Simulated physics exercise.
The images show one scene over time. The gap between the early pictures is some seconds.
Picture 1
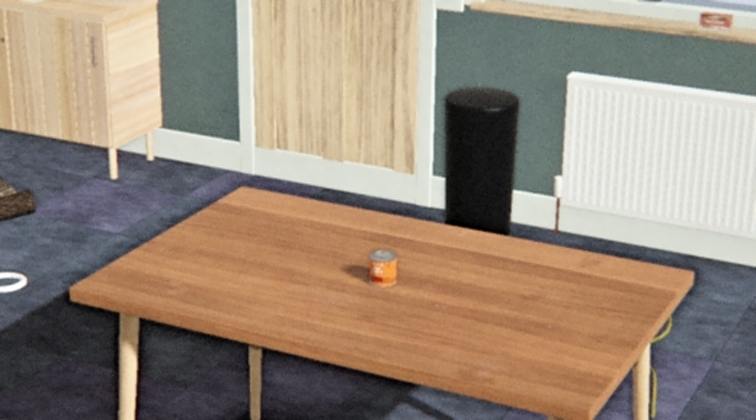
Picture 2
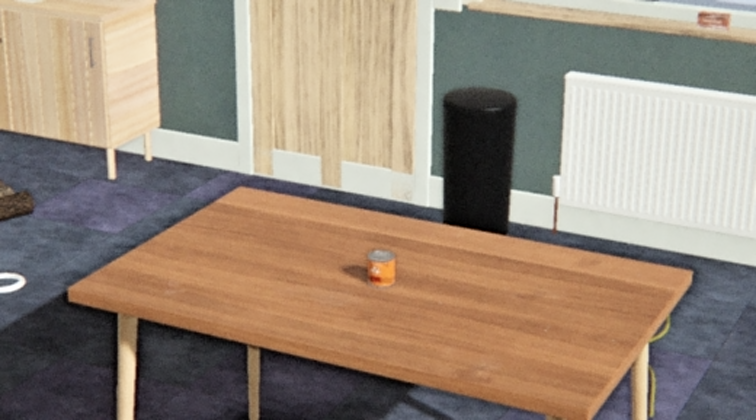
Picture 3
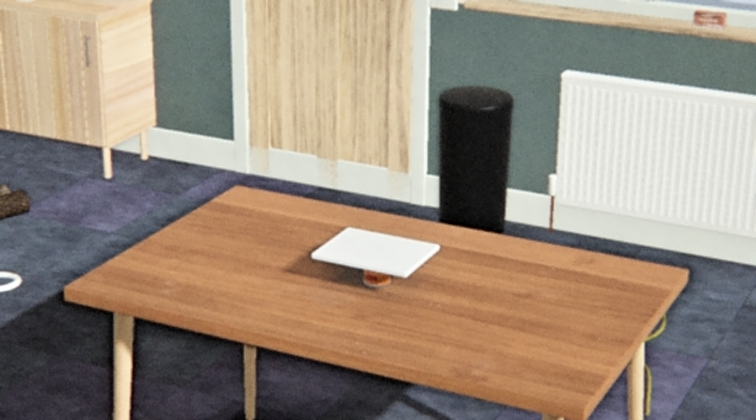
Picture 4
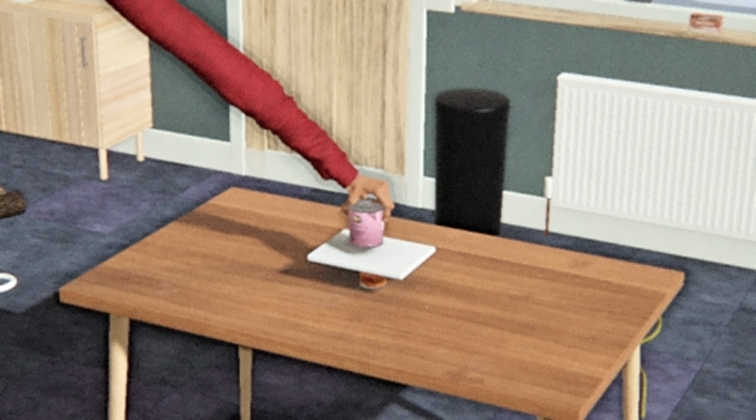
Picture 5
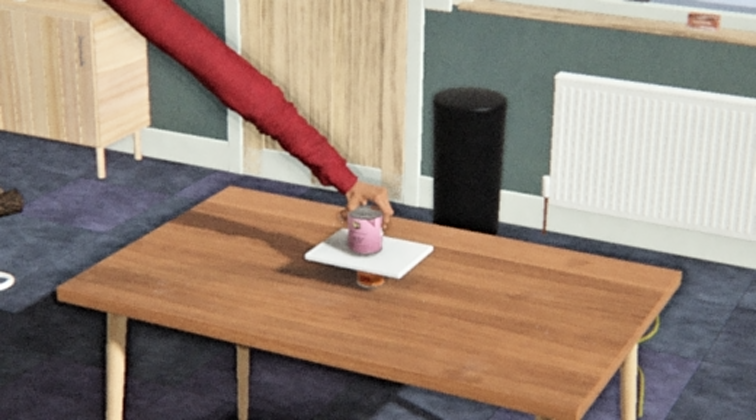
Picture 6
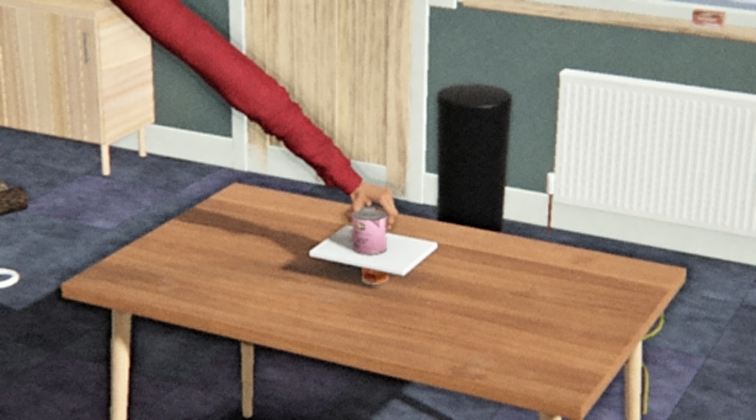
A wooden table stands in a room with dark blue carpet and green walls, seen from slightly above, with a pale cabinet at left and a black cylinder and white radiator behind. A small orange tin sits alone near the table's middle, then a white board lies on top of it. A red-sleeved arm lowers a pink tin onto the board and keeps hold, while the view shifts slightly.
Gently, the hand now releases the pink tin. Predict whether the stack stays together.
It is going to remain upright.
Then, 0.20 s later than the last frame, all is still.
Then, 0.50 s later than the last frame, pink tin resting near (370, 231).
When it is over, all 3 as before. End places, in pixels of the last picture, pink tin near (370, 231). The stack stays up.
